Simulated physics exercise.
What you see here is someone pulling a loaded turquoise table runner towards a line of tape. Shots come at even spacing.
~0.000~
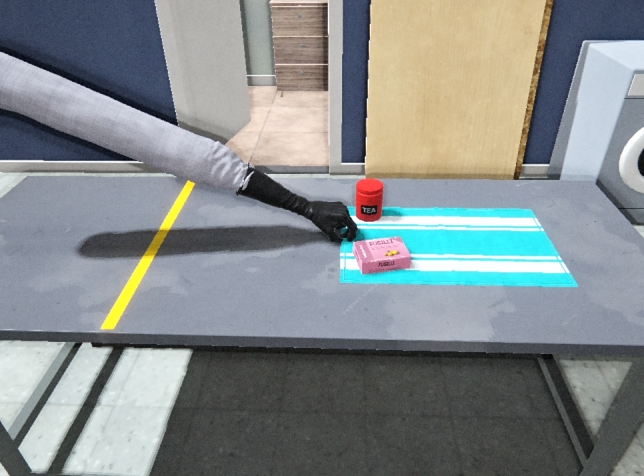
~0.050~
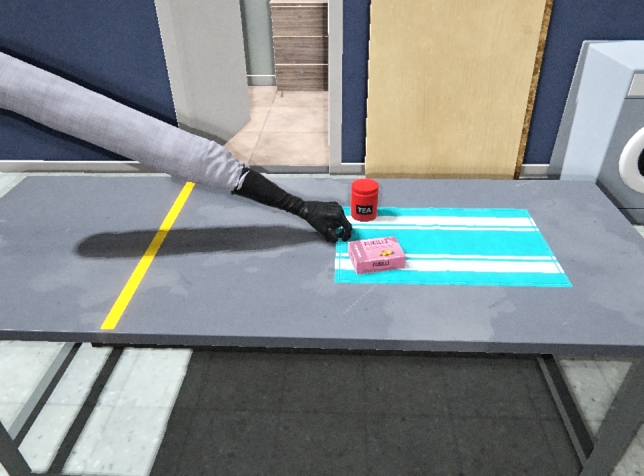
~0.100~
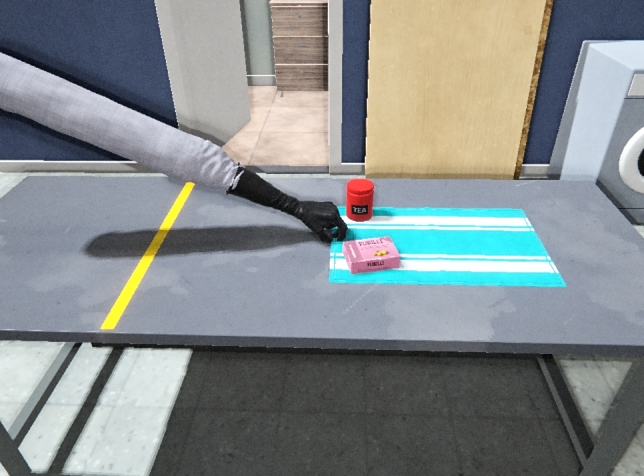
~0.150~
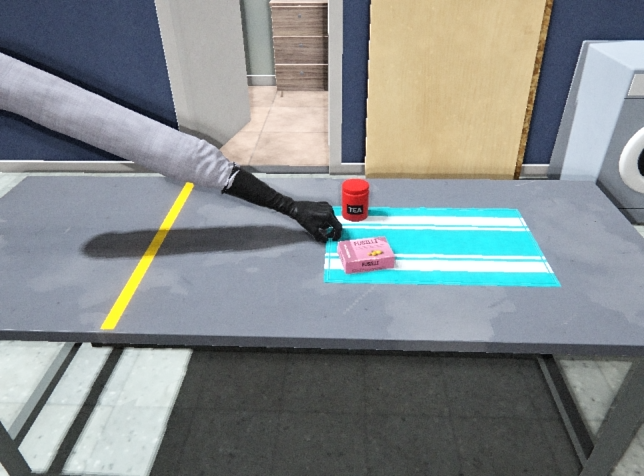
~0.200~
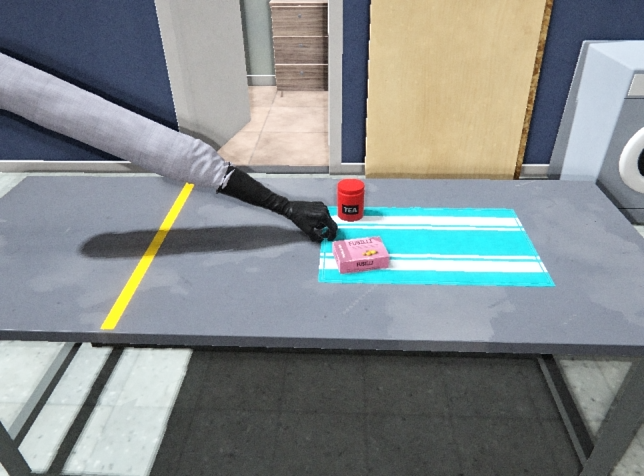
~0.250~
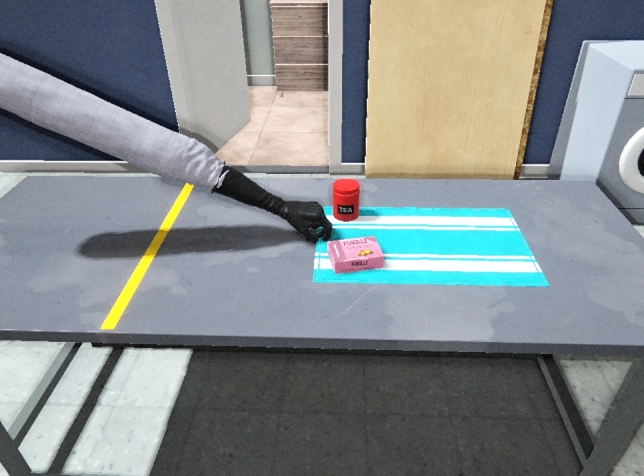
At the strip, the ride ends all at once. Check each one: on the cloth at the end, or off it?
At the end, the pink packet is on the cloth, the red jar is on the cloth.
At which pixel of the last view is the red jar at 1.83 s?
(203, 199), roughly.
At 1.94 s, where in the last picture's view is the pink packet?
It is roughly at (186, 252).
By 1.83 s, hem at the tape; pink packet on the cloth near (192, 252); red jar on the cloth near (203, 199).
By 1.94 s, hem at the tape; pink packet on the cloth near (186, 252); red jar on the cloth near (197, 198).
When it is over, hem at the tape; pink packet on the cloth near (186, 252); red jar on the cloth near (197, 198). The pink packet stays on the cloth and the red jar remains aboard.
